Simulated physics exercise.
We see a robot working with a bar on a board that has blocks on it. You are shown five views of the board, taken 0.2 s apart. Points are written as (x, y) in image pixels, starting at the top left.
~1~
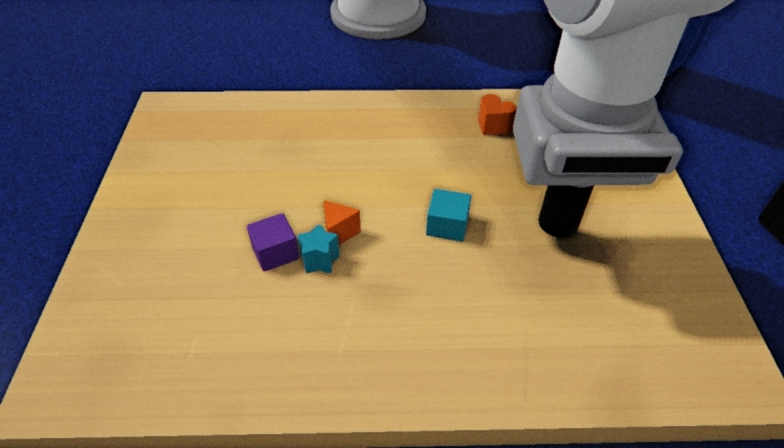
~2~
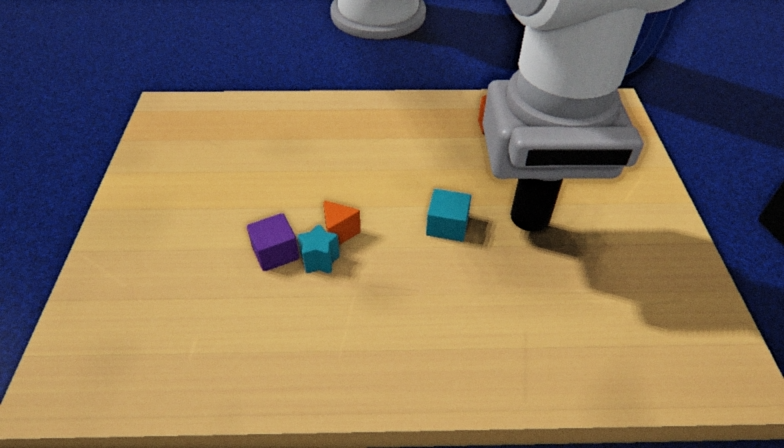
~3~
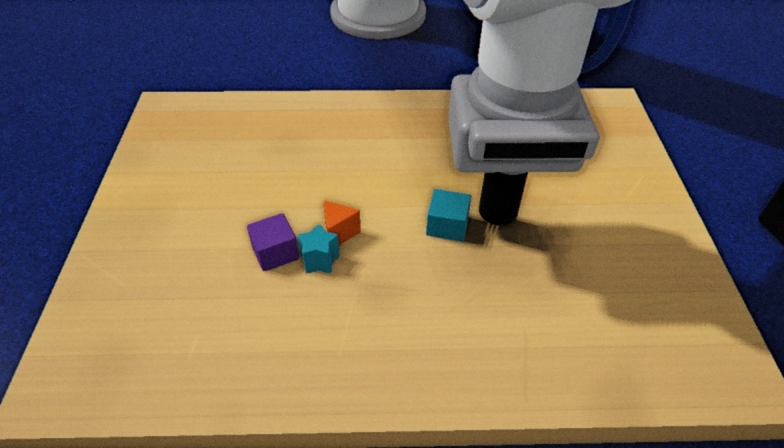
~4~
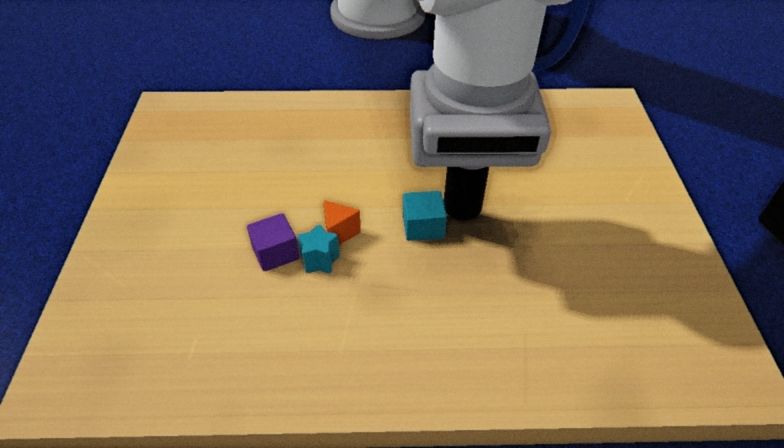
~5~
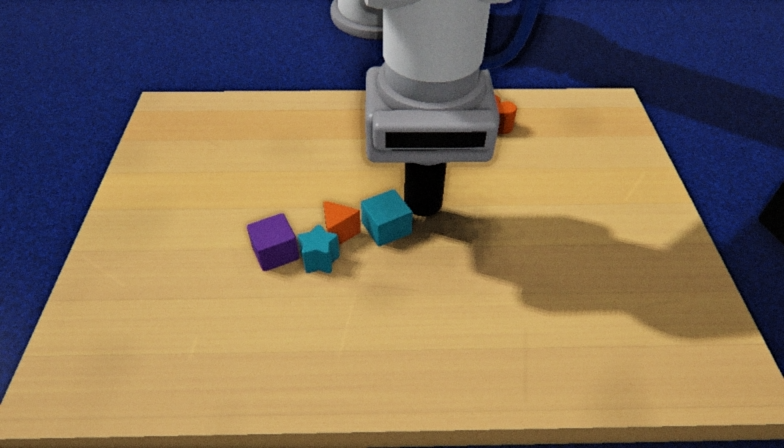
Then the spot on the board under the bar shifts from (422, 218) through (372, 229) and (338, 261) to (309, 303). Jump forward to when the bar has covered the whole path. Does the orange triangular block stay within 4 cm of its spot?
No.
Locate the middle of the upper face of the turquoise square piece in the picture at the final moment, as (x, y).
The point I'd pick in the picture is (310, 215).
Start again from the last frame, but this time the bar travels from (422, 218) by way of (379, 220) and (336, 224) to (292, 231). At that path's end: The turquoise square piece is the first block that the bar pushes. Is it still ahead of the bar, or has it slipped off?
I predict the bar still has it in front.
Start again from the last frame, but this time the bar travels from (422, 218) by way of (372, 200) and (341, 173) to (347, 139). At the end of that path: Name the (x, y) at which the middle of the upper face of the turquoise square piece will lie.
Its top centre is at about (361, 206).
The first path, step by step. One third of the way, bar at (370, 215); purple square piece at (262, 232); turquoise star-shaped block at (309, 243), turned 40° anticlockwise; orange triangular block at (295, 214), turned 45° anticlockwise; turquoise square piece at (329, 209), turned 35° clockwise.
Two thirds of the way, bar at (336, 247); purple square piece at (252, 234), turned 25° anticlockwise; turquoise star-shaped block at (298, 250), turned 40° anticlockwise; orange triangular block at (273, 212), turned 40° anticlockwise; turquoise square piece at (309, 214), turned 50° clockwise.
At the end, bar at (306, 289); purple square piece at (252, 234), turned 25° anticlockwise; turquoise star-shaped block at (277, 262), turned 15° clockwise; orange triangular block at (273, 212), turned 40° anticlockwise; turquoise square piece at (309, 214), turned 50° clockwise.
